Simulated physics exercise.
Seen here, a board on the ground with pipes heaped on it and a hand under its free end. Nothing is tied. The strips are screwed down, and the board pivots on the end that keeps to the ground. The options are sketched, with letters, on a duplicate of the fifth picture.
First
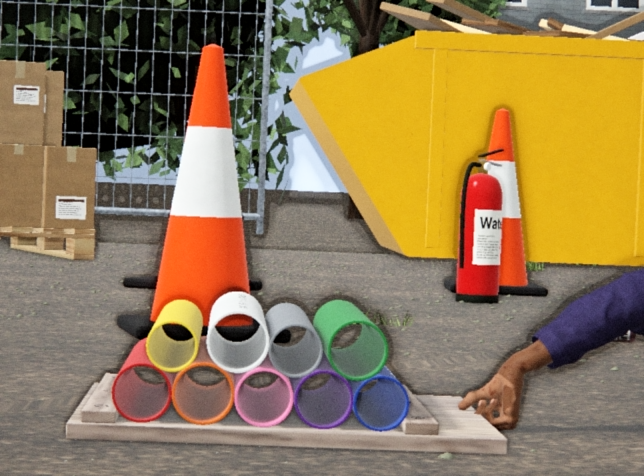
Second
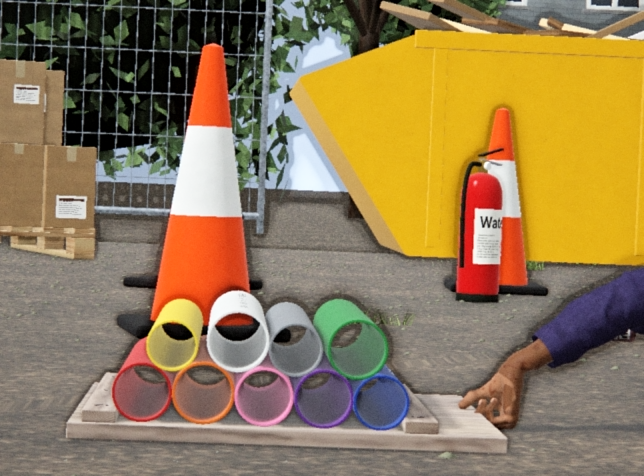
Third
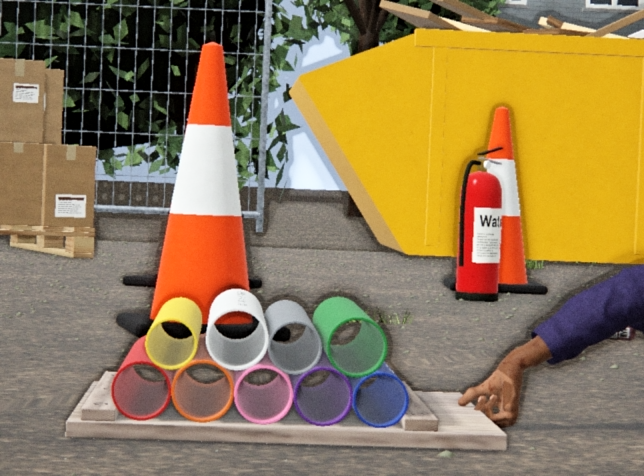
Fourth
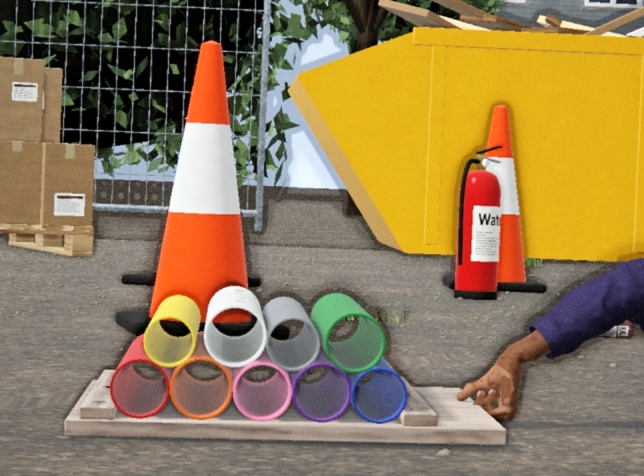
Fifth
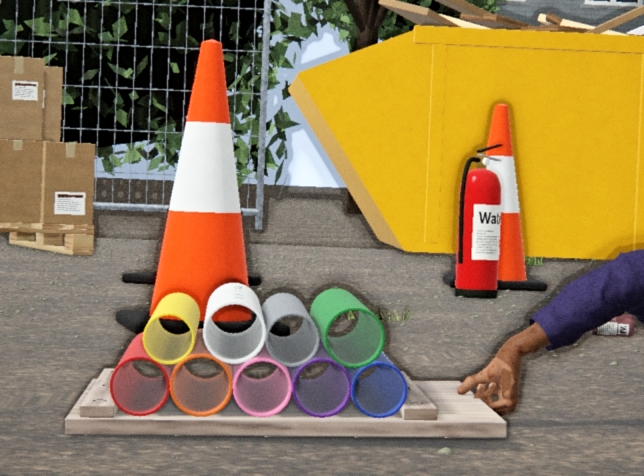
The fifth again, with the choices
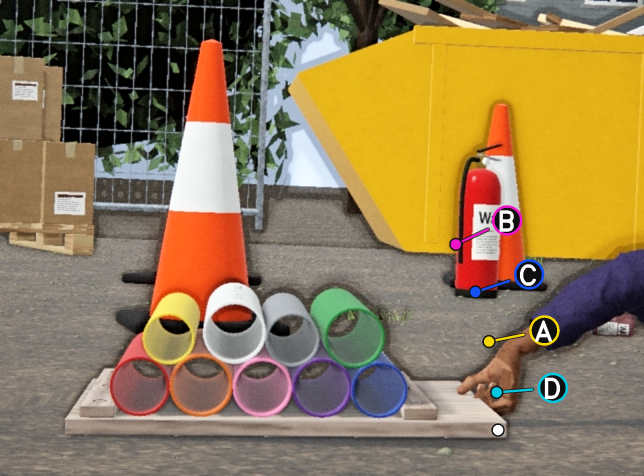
Colourful pipes stacked in two rows on a wooden board, staying almost still while a hand rests at its right end.
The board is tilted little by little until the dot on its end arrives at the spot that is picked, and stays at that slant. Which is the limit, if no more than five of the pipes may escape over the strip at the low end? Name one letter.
The highest mark that will do is B.
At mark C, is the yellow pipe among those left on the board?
Yes, with C.
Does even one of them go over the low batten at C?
No, at C.
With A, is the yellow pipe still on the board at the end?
Yes, with A.
On the marked copy, A at (489, 342); B at (456, 244); C at (476, 292); D at (496, 393); the white dot at (498, 430).
Taking B. A third of the way, board at 16°.
Two thirds of the way, board at 27°.
When it is over, board at 27°, none over the low batten.
As for the rest, A none over the low batten; C none over the low batten; D none over the low batten.
